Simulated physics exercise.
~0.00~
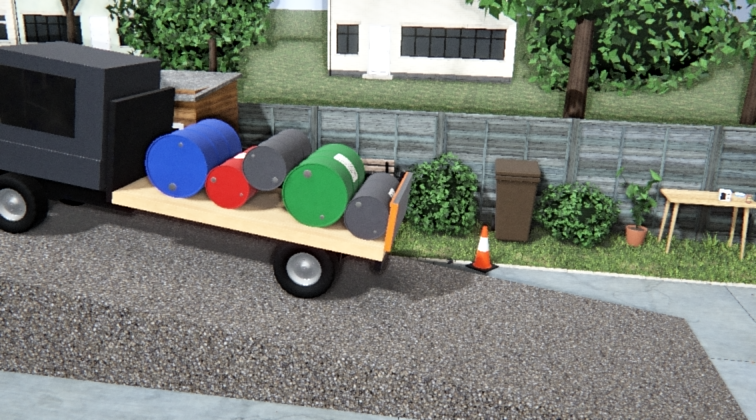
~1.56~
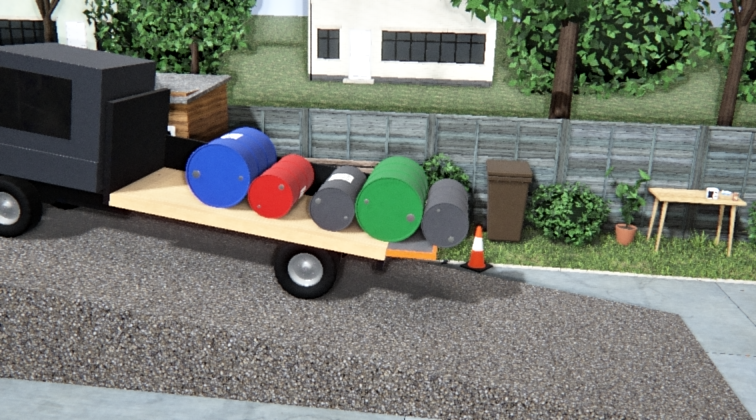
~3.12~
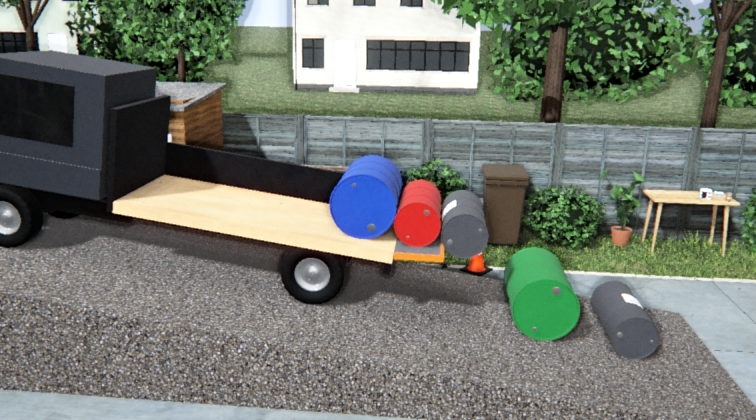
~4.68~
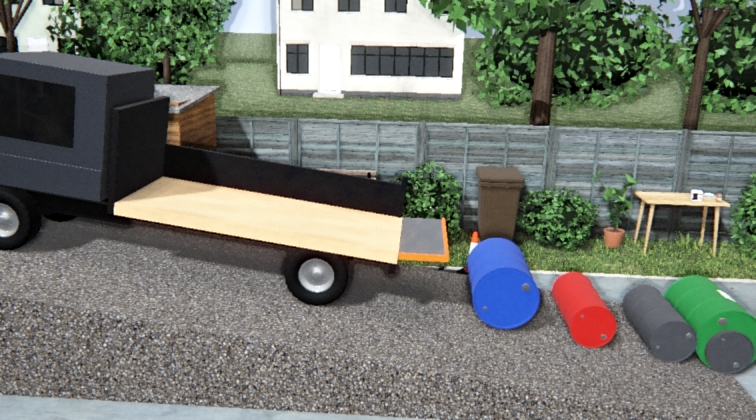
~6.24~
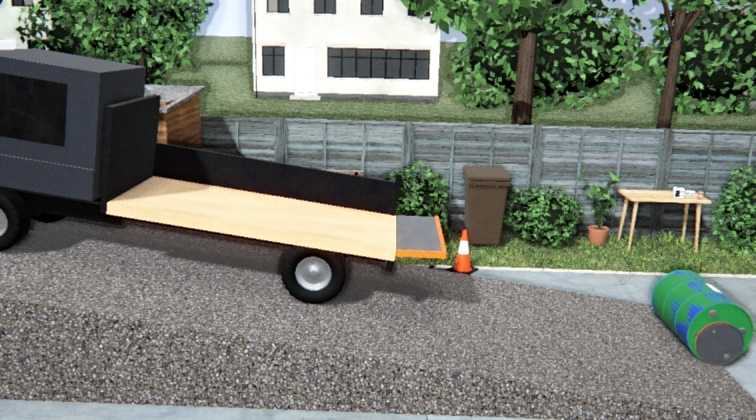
Five drums, including a blue, a red and a green one, rolled right along a sloping truck bed as its tailgate dropped open, then tumbled off the back and rolled down the gravel, leaving the bed empty.
